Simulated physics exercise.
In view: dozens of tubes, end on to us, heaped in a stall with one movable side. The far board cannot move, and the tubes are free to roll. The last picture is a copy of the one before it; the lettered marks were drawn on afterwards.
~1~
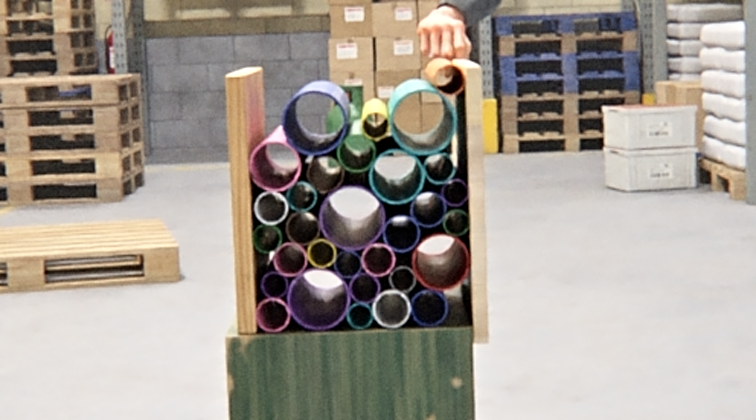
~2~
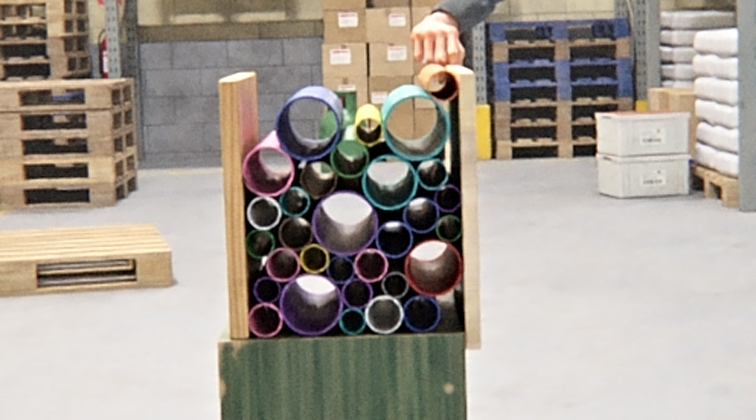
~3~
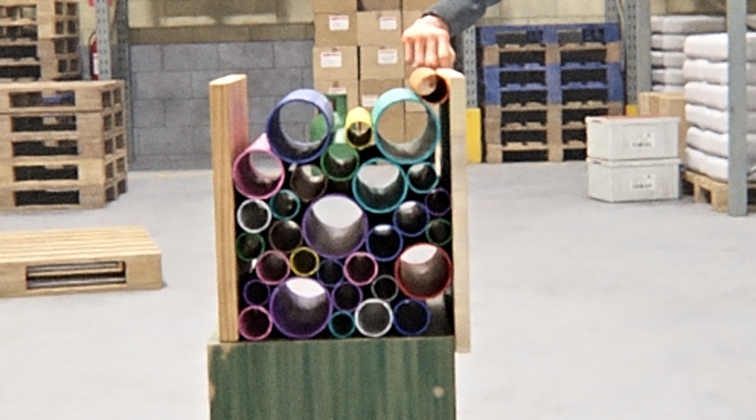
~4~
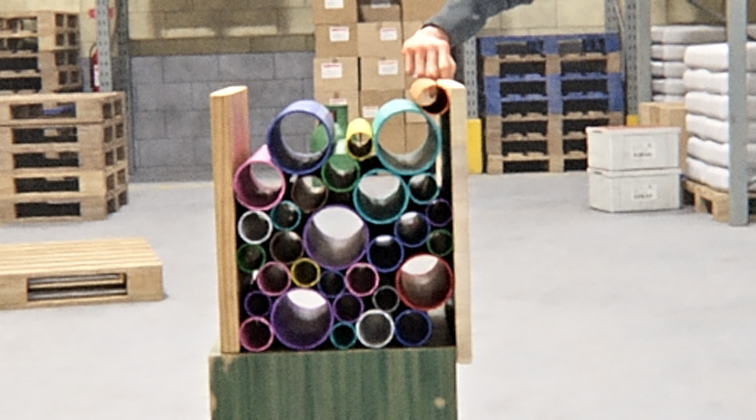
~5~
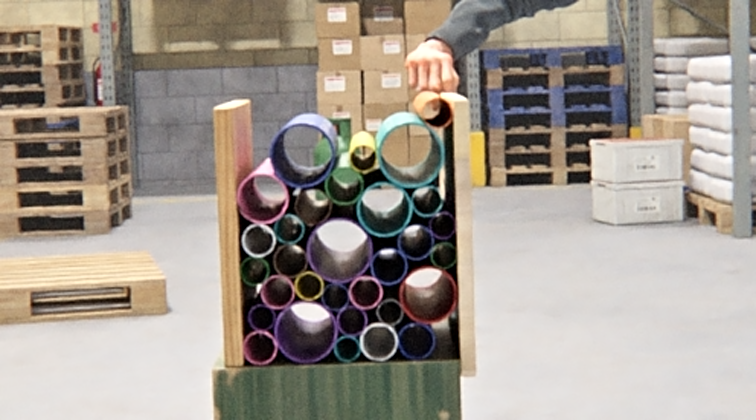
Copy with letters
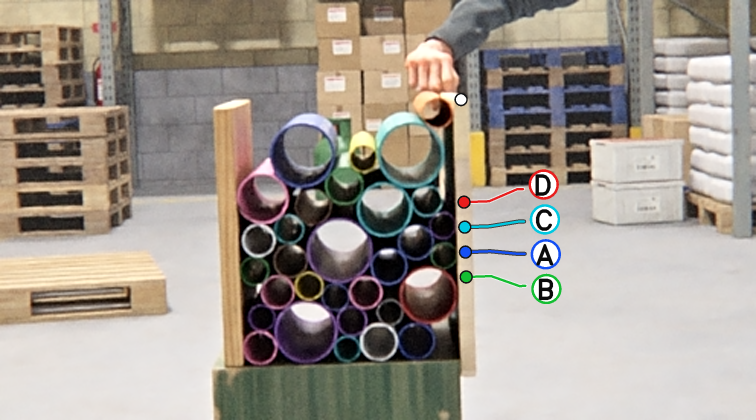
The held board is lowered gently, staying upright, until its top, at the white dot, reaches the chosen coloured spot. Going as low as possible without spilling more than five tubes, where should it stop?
Lower it to A and no more.
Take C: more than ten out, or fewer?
At C, fewer than ten.
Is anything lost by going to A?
Yes.
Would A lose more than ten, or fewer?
At A, fewer than ten.
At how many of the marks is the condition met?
Three of them.
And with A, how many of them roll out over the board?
The count is four.
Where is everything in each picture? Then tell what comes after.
In the first picture, a red tube (441, 262); a blue tube (348, 264); a blue tube (429, 209).
In the second picture, a blue tube (422, 215); a green tube (260, 243).
In the third picture, a turquoise tube (407, 131); an orange tube (433, 89).
In the fourth picture, side board (452, 209); a pink tube (256, 334).
In the fifth picture, a red tube (428, 295); a blue tube (335, 297); a blue tube (416, 242).
On the marked copy, A at (466, 252); B at (466, 277); C at (465, 227); D at (464, 202); the white dot at (461, 100).
Following A. Soon after the start, top of the board (455, 165).
Later, top of the board (457, 238).
In the end, top of the board (458, 252), four out over the board.
As for the rest, B more than five out over the board; C one out over the board; D one out over the board.
